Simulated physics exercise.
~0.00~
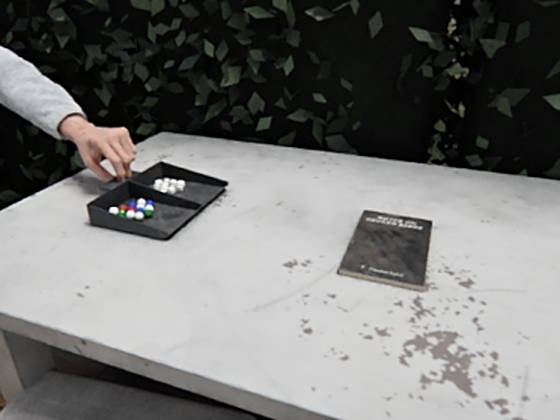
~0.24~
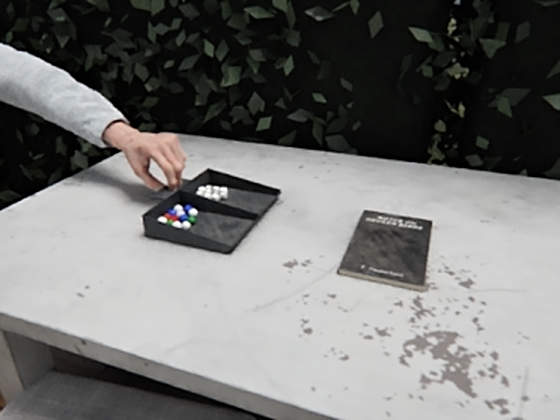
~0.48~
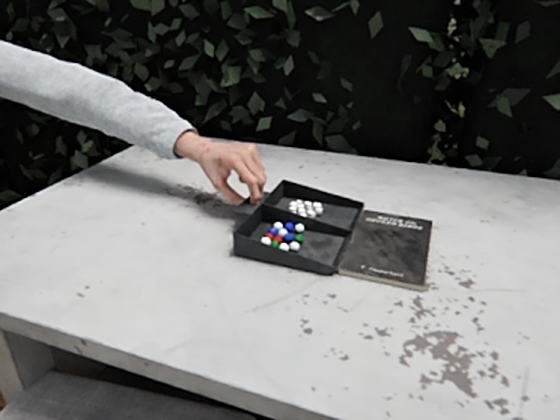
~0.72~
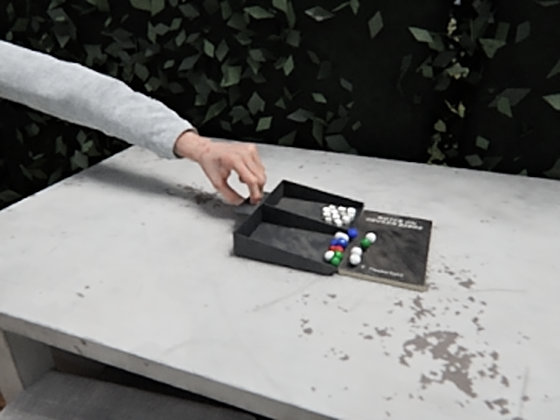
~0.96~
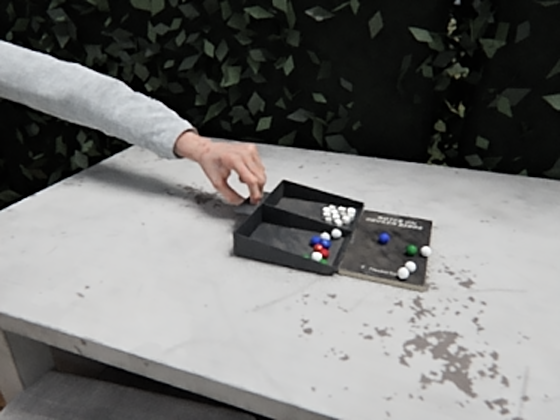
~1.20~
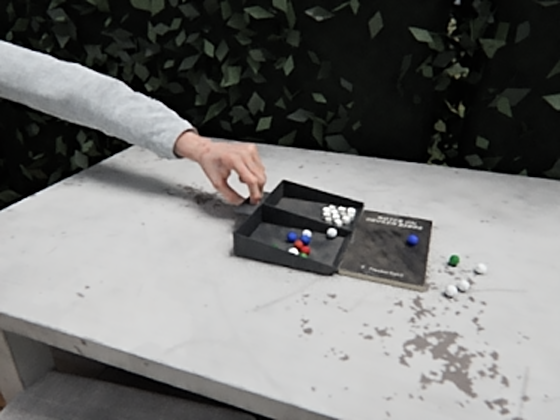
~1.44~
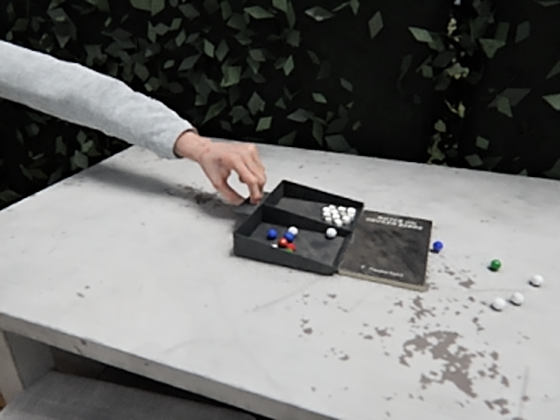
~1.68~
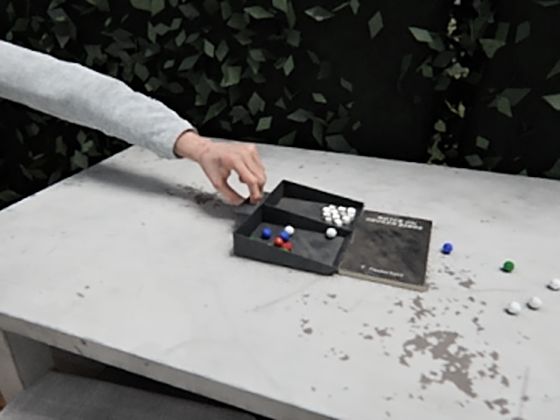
A hand-pushed divided tray stops at a thin book, and some near beads roll out rightward.
